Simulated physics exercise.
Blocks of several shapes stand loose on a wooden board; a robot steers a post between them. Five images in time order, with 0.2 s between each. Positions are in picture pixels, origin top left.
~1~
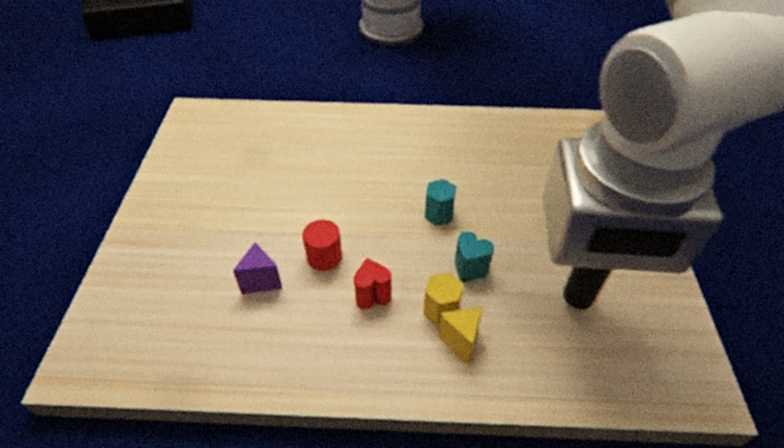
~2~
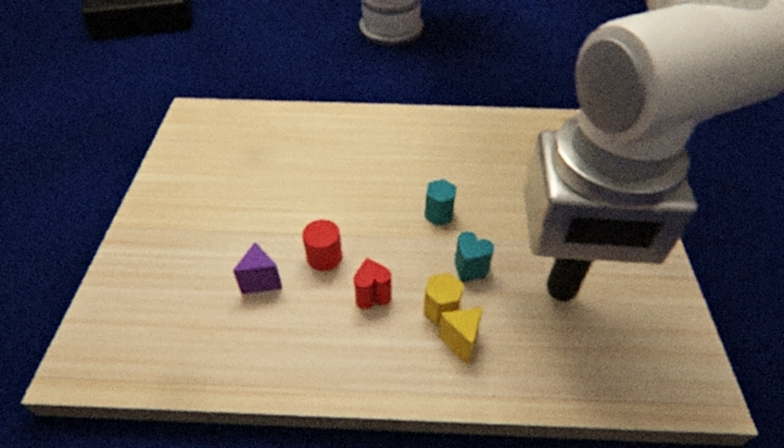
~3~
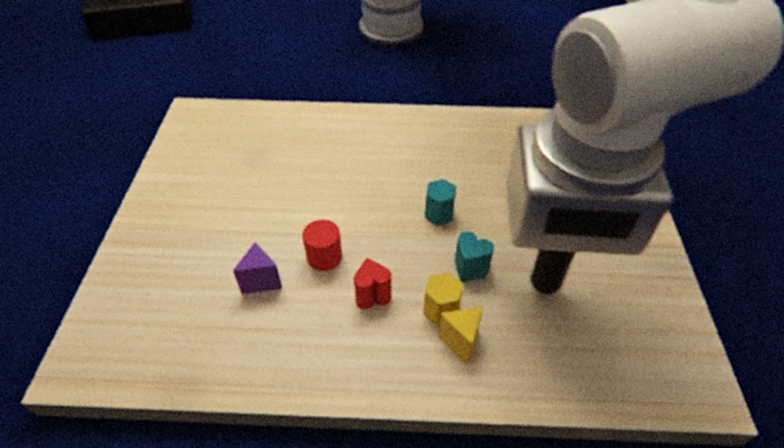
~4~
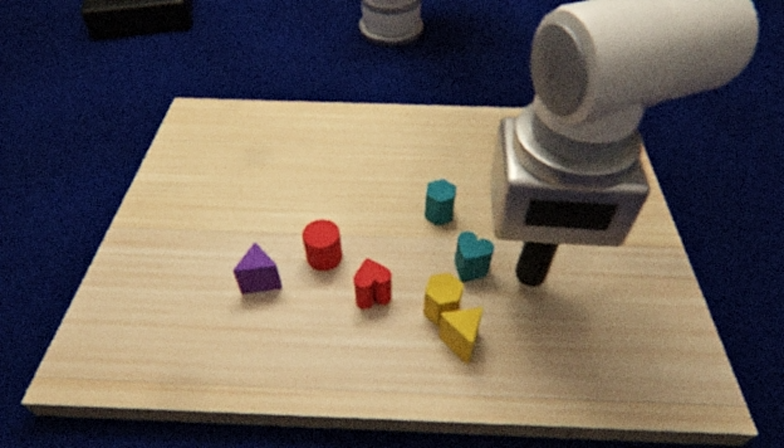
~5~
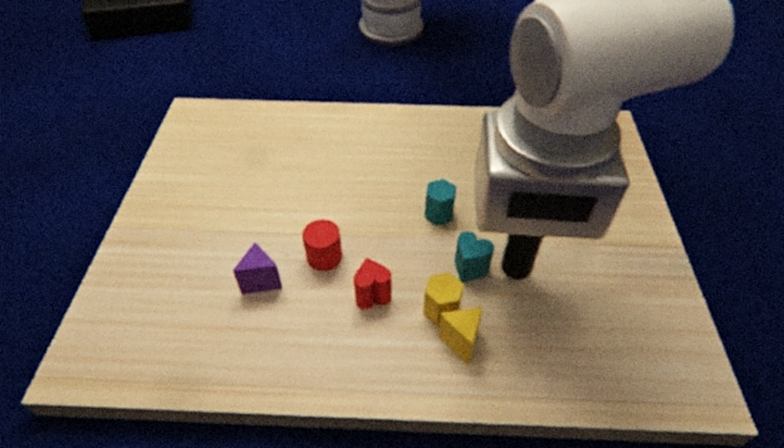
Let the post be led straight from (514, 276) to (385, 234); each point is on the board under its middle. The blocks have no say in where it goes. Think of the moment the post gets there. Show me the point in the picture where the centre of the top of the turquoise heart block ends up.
At (400, 240).
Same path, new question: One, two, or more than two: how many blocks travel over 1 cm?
Count: 1.
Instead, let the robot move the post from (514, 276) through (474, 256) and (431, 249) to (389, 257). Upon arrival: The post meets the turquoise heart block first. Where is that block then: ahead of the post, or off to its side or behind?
My answer is that the turquoise heart block has slipped off.
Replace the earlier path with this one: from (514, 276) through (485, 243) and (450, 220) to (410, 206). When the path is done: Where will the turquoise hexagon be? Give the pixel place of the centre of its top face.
At the end it should sit near (396, 165).
On the path given first. One third of the way, post (470, 254); turquoise heart block (438, 241), turned 25° anticlockwise.
Two thirds of the way, post (427, 240); turquoise heart block (407, 241), turned 100° anticlockwise.
At the end, post (385, 227); turquoise hexagon still; turquoise heart block (400, 240), turned 135° anticlockwise.
